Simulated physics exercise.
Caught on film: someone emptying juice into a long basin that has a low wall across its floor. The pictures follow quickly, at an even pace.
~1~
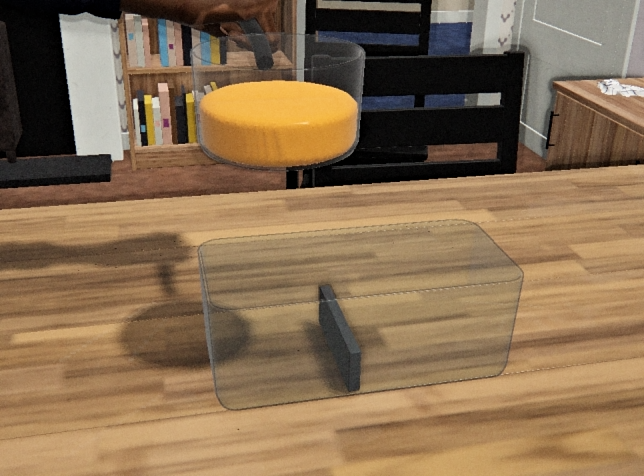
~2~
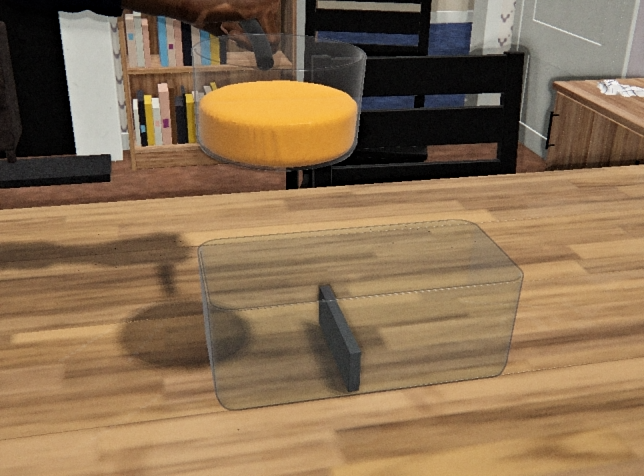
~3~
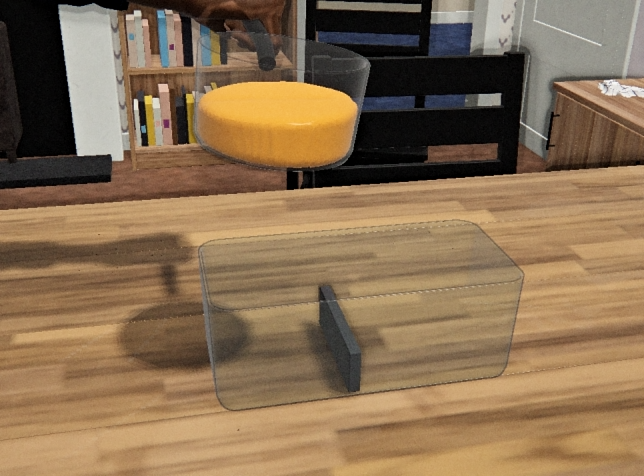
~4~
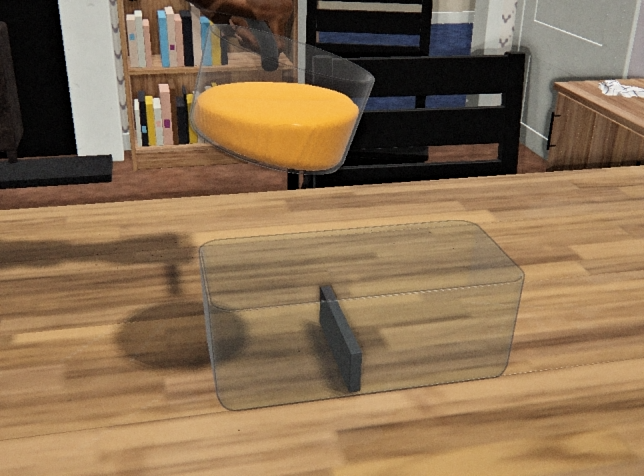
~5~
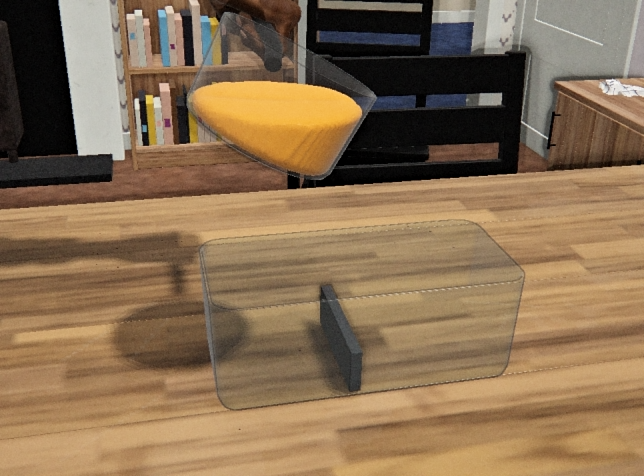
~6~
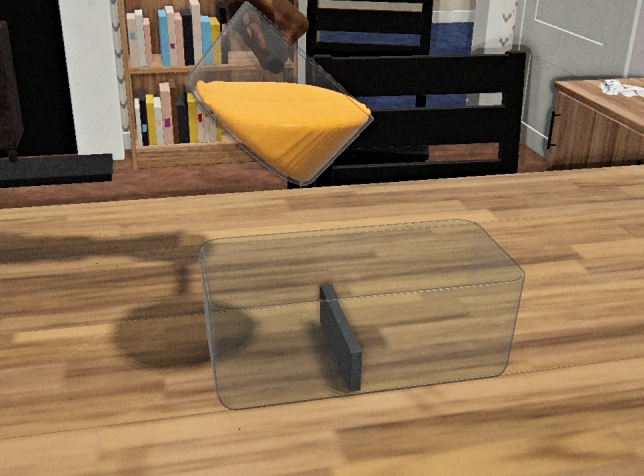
In a room with a bookshelf and black chair, a dark hand holds a clear container of orange juice above a wooden table, where a long transparent basin with a low dark wall sits. The container starts upright, then tilts steadily further to the right, the juice shifting toward its lower right side.
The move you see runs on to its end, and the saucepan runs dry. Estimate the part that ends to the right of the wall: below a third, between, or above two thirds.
In the end over two thirds is right of the wall.
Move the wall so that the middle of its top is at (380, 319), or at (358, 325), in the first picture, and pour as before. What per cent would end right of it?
Near 55 % and 85 %.
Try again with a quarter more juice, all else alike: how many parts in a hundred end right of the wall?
Near 90 %.
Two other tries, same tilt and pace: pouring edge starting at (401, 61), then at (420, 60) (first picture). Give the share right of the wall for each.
First some 90, then 90 per cent.
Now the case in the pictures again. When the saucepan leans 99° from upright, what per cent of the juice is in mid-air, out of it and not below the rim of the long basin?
Near 40 %.
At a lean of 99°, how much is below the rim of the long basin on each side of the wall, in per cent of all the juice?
Left: 0 %. Right: 25 %.
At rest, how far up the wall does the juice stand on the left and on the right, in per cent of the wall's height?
Near 0 on the left, 60 on the right.
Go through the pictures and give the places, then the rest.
In the first frame, it leans 0°; its right rim is at (360, 50); the juice meets the walls at (199, 103) and (353, 96); the long basin's rim runs from (204, 275) to (498, 248); the wall's top is at (339, 318).
In the second frame, it leans 2°; its right rim is at (361, 53); the juice meets the walls at (199, 102) and (353, 96).
In the third frame, it leans 8°; its right rim is at (365, 62); the juice meets the walls at (198, 102) and (353, 98).
In the fourth frame, it leans 17°; its right rim is at (369, 76); the juice meets the walls at (196, 101) and (354, 99).
In the fifth frame, it leans 29°; its right rim is at (370, 94); the juice meets the walls at (190, 96) and (358, 101).
In the sixth frame, it leans 42°; its right rim is at (366, 115); the juice meets the walls at (196, 89) and (366, 104).
A moment on, the saucepan is tipped on its side and 33 per cent is still to pour, 0 is left of the wall and 26 right of it.
Next, the saucepan is tipped right over and 6 per cent is still to pour, 3 is left of the wall and 78 right of it.
Then the saucepan is tipped right over and 0 per cent is still to pour, 5 is left of the wall and 92 right of it.
Later the saucepan is tipped right over and 0 per cent is still to pour, 6 is left of the wall and 93 right of it.
Finally, 6 per cent lies left of the wall, 93 right of it and 2 outside.
